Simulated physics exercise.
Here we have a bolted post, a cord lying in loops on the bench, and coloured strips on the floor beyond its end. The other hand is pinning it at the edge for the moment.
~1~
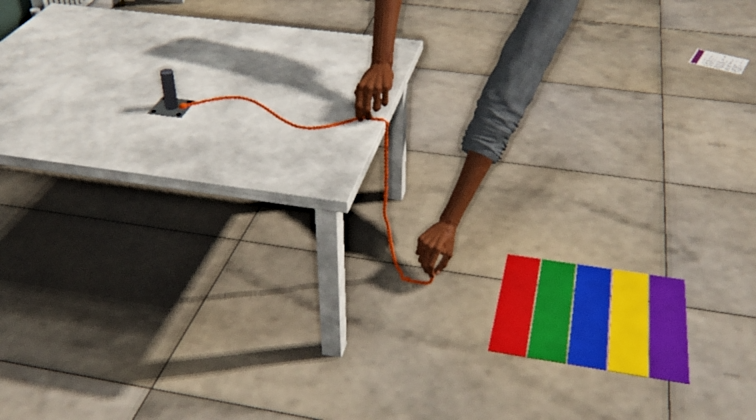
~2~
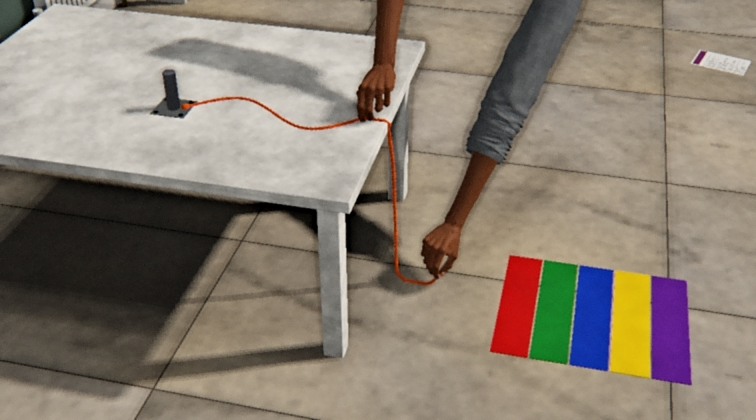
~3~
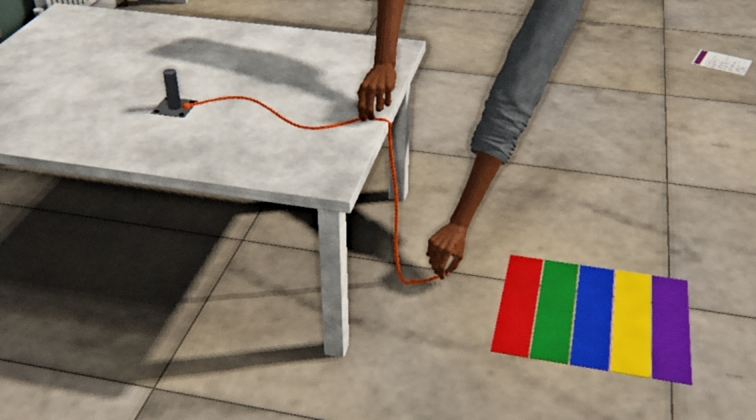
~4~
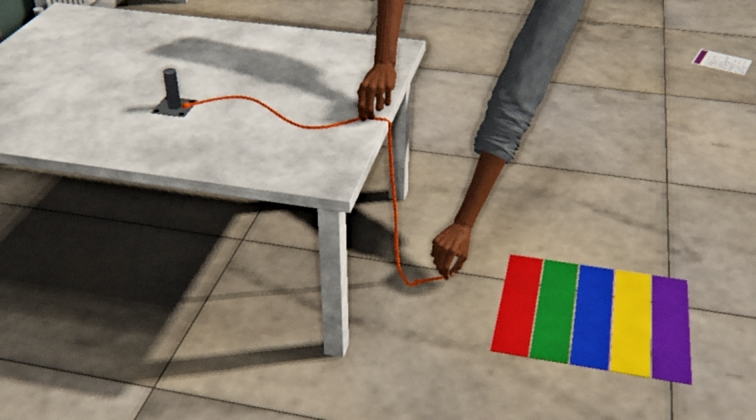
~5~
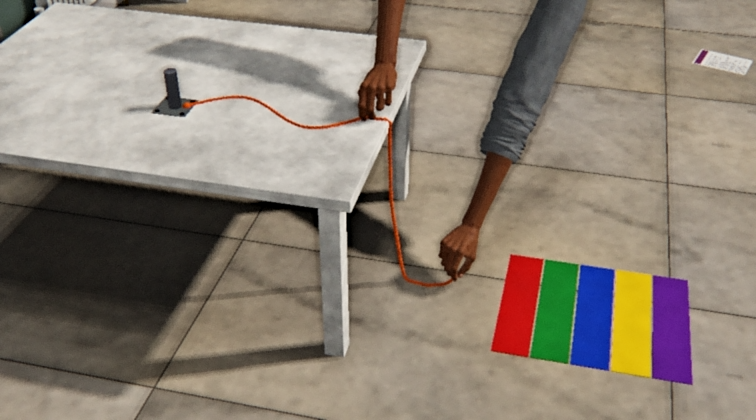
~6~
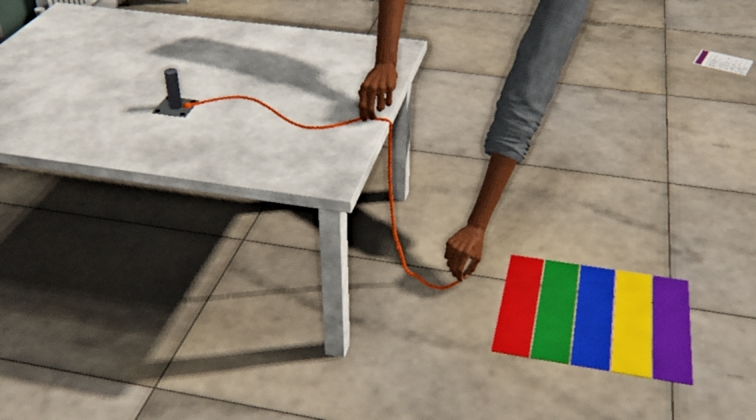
At the start, one hand presses an orange cord at the edge of a pale table while another holds its hanging end near the floor, left of five coloured strips. The lower hand then draws the end slowly a short way right, towards the red strip, while the upper hand stays put.
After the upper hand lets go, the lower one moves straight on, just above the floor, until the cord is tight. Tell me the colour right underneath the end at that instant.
Right underneath is blue.
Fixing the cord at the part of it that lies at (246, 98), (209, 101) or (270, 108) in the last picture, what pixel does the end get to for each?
Results: (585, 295); (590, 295); (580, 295).
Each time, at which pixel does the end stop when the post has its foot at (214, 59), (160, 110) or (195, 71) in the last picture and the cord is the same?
The three places are (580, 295), (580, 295) and (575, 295), in that order.
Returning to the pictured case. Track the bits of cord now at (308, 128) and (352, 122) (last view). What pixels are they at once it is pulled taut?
I'd say about (337, 119) for one and about (382, 123) for the other.
A little later, end near (523, 287); over red.
Next, end near (570, 294); over green.
When it is tight, end near (598, 299); over blue. The blue one.
